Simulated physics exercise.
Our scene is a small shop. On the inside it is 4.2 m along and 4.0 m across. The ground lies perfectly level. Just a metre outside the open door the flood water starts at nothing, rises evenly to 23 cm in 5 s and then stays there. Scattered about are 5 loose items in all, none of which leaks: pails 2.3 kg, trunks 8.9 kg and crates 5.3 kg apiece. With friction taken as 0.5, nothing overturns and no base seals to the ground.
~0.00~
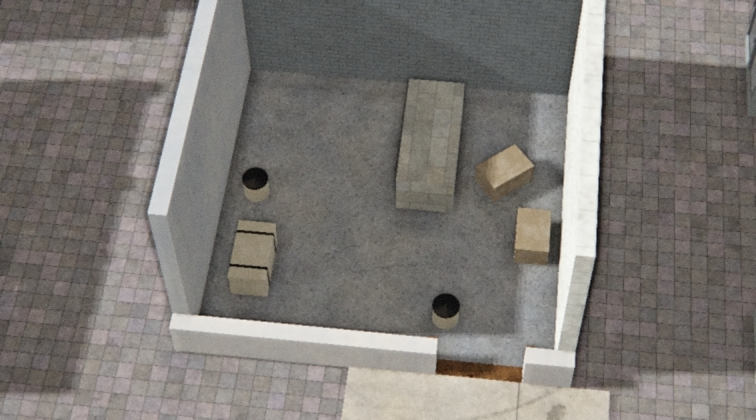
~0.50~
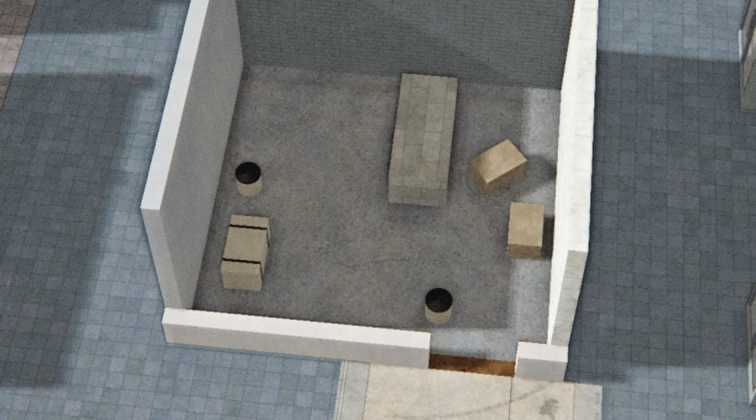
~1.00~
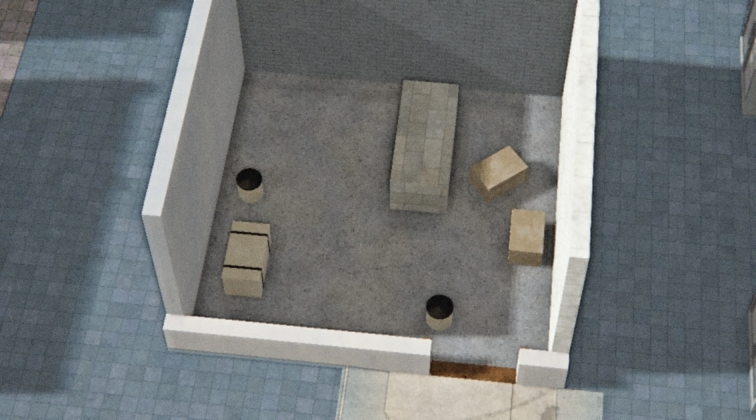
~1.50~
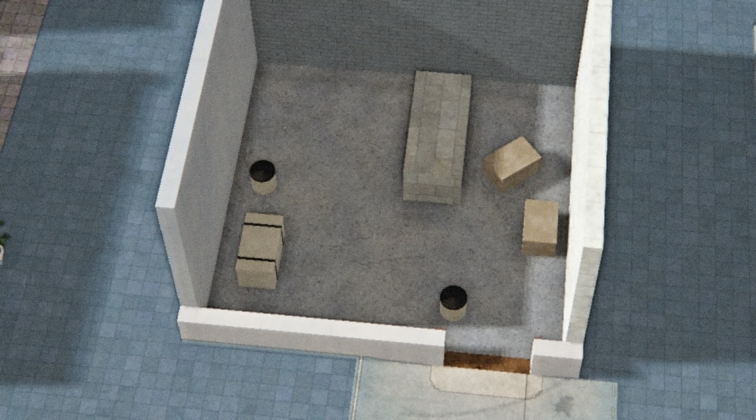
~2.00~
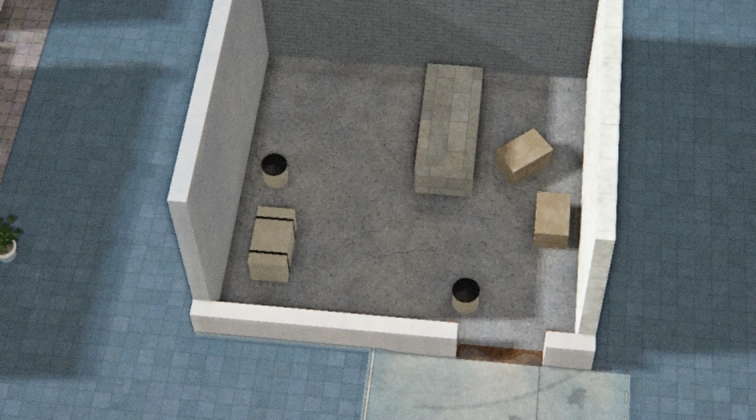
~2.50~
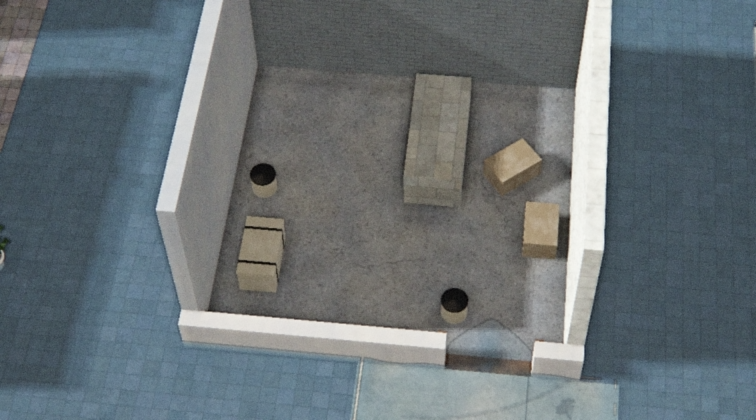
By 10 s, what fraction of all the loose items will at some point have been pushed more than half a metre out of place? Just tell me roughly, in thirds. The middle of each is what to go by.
The portion lies in the middle.
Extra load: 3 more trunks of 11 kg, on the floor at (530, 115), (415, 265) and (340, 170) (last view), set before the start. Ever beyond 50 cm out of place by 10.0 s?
Sequence: Below the line / above the line / above the line.
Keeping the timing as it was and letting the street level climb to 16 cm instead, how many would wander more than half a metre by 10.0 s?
The answer would then be 3.
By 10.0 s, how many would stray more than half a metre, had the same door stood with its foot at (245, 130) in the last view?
The count would be 2.
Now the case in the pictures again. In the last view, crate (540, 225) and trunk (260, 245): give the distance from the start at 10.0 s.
In turn: 140 cm, 0 cm.
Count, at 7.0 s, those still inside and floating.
I'd say 2 of them.
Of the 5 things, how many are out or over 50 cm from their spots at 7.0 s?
The answer is 3.
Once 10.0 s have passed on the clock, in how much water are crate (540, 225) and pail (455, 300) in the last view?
About 14 and 3 cm.
After 3.5 s 0 of 5 are over 50 cm from their spots; 0 afloat.
After 4.5 s 1 of 5 are over 50 cm from their spots; 0 afloat.
After 7.0 s 3 of 5 are over 50 cm from their spots; 2 afloat.
After 10.0 s 3 of 5 are over 50 cm from their spots, and 3 have been at some point; 4 afloat.
